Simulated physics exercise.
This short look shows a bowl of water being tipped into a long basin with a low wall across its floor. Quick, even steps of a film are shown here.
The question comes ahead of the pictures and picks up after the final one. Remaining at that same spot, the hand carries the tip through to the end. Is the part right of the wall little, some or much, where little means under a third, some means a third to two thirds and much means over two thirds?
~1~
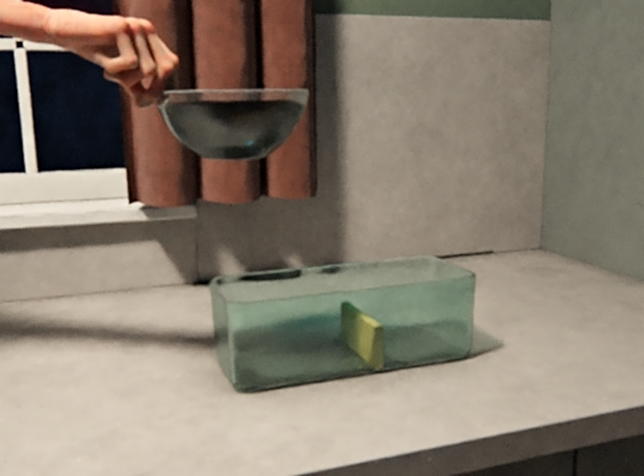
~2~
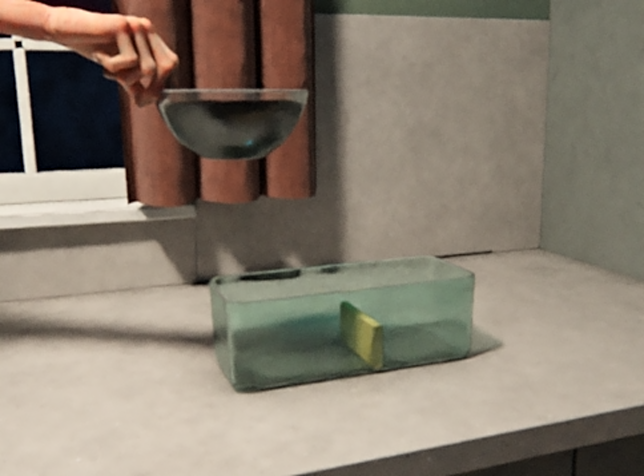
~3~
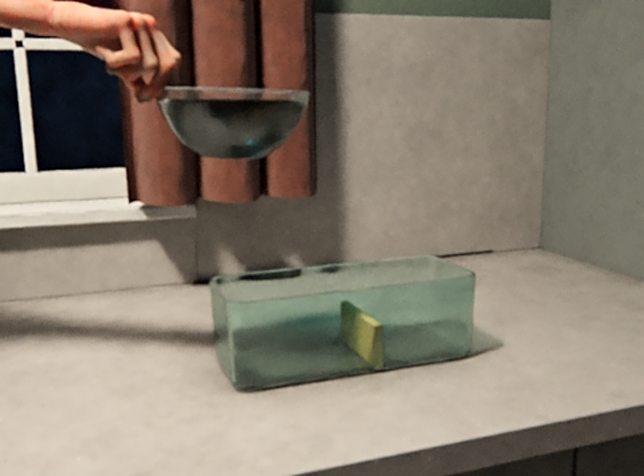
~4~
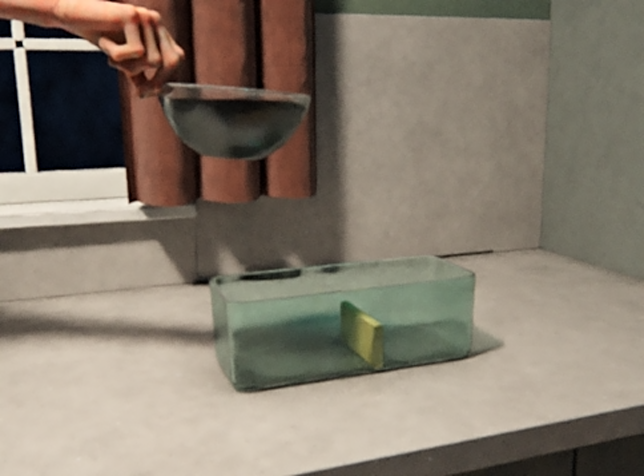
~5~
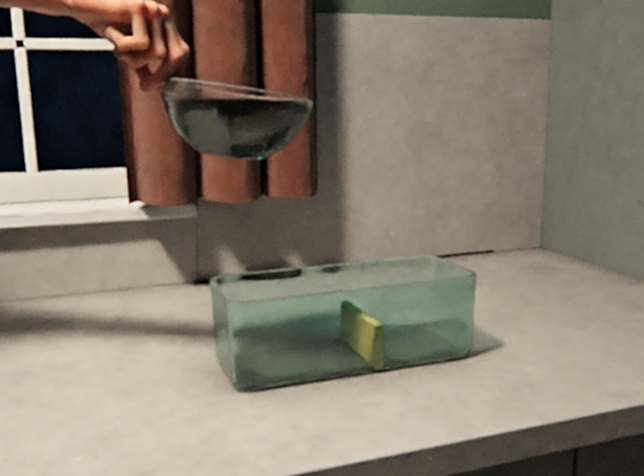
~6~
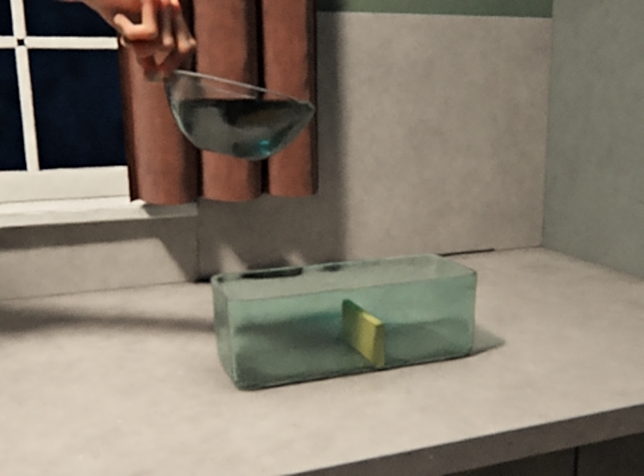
Some.
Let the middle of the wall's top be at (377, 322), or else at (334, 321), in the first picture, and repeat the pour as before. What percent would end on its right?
35 % then 75 %, approximately.
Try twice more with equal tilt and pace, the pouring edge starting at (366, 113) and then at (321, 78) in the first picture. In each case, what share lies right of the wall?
In turn 80 and 70 in a hundred.
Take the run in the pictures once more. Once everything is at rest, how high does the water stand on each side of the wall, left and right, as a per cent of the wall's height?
On the left it is 30 per cent, on the right 60.
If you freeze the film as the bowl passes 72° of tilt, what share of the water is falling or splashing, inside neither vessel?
About 45 per cent.
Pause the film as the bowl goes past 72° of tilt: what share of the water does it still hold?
Around 25 in a hundred has not poured out yet.
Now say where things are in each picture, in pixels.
It leans 0°; its right rim is at (304, 93); the water meets the walls at (160, 103) and (299, 102); the long basin's rim runs from (218, 292) to (455, 267); the wall's top is at (360, 314), in the first frame.
It leans 1°; its right rim is at (304, 93); the water meets the walls at (159, 102) and (298, 102), in the second frame.
It leans 2°; its right rim is at (305, 95); the water meets the walls at (161, 101) and (300, 102), in the third frame.
It leans 5°; its right rim is at (306, 99); the water meets the walls at (163, 100) and (301, 104), in the fourth frame.
It leans 10°; its right rim is at (308, 104); the water meets the walls at (166, 100) and (304, 103), in the fifth frame.
It leans 15°; its right rim is at (310, 110); the water meets the walls at (171, 101) and (305, 107); 2 per cent is over the edge, in the sixth frame.
A moment on, the bowl is tipped part way and 24 per cent is still to pour, 4 is left of the wall and 26 right of it.
Next, the bowl is tipped right over and 0 per cent is still to pour, 37 is left of the wall and 56 right of it.
Then the bowl is tipped right over and 0 per cent is still to pour, 36 is left of the wall and 57 right of it.
Later the bowl is tipped right over and 0 per cent is still to pour, 36 is left of the wall and 57 right of it.
Finally, 36 per cent lies left of the wall, 57 right of it and 7 outside.
